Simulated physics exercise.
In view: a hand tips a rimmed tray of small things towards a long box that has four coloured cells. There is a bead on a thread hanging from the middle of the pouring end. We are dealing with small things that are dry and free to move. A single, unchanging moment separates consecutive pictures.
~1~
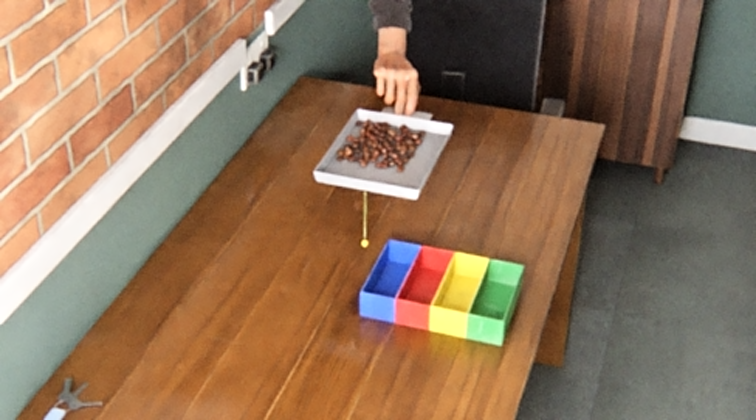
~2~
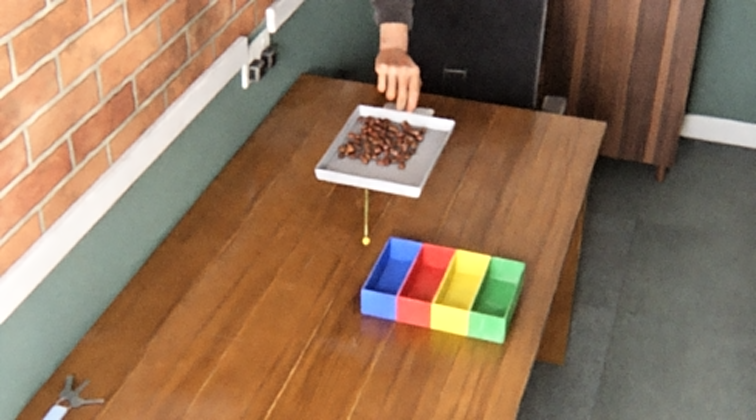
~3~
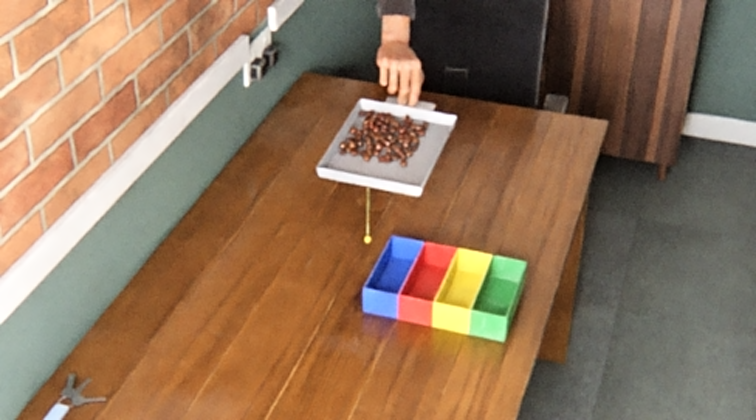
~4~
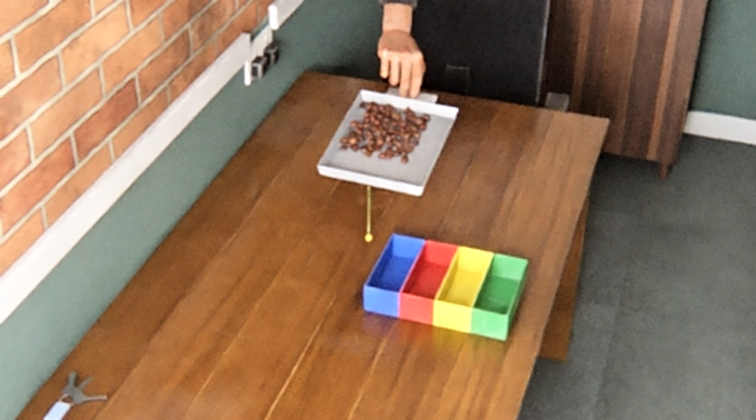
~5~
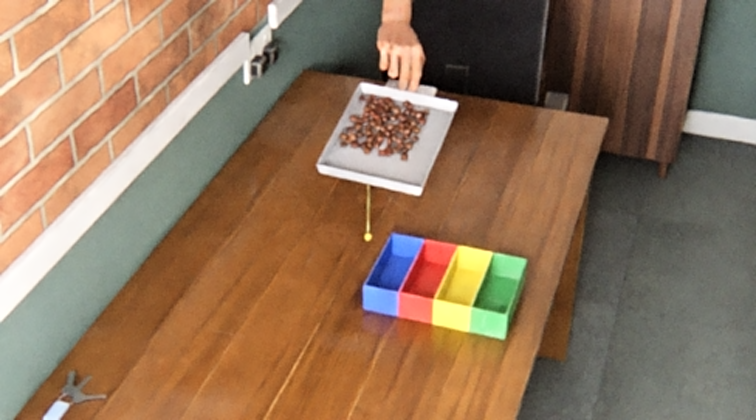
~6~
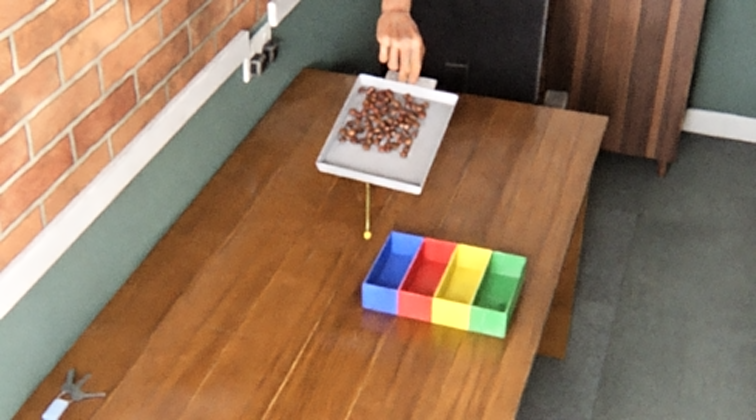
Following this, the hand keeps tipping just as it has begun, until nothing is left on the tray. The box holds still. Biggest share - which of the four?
Blue.
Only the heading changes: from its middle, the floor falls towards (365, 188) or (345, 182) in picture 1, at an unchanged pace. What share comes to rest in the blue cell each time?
The share is 20 per cent in the first and 0 per cent in the second.
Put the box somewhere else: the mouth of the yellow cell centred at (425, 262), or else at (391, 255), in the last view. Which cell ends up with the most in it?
First try: Red; second try: That yellow cell.
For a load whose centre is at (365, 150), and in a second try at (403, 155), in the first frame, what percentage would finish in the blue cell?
Around 50 percent the first time, around 60 percent the second.
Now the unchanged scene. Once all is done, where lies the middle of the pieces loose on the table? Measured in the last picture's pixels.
At about (345, 284).
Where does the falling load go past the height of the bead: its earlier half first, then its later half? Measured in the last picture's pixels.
Roughly at (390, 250) first, and then at (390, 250).
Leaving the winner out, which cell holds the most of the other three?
That's the cell in red.
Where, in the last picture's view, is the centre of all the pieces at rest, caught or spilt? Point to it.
Somewhere around (389, 283) in the final view.
Soon, tray tipped steeply; nearly all on the tray; a stray few falling or outside the box.
A while on, tray tipped right over; most on the tray; a small part in the blue cell; a stray few in the red cell; about a quarter falling or outside the box.
Towards the end, tray tipped past a quarter turn; about half in the blue cell; about a quarter in the red cell; about a quarter falling or outside the box.
Finally, tray tipped past a quarter turn; about half in the blue cell; about a quarter in the red cell; none in the green cell; none in the yellow cell; about a quarter outside the box.
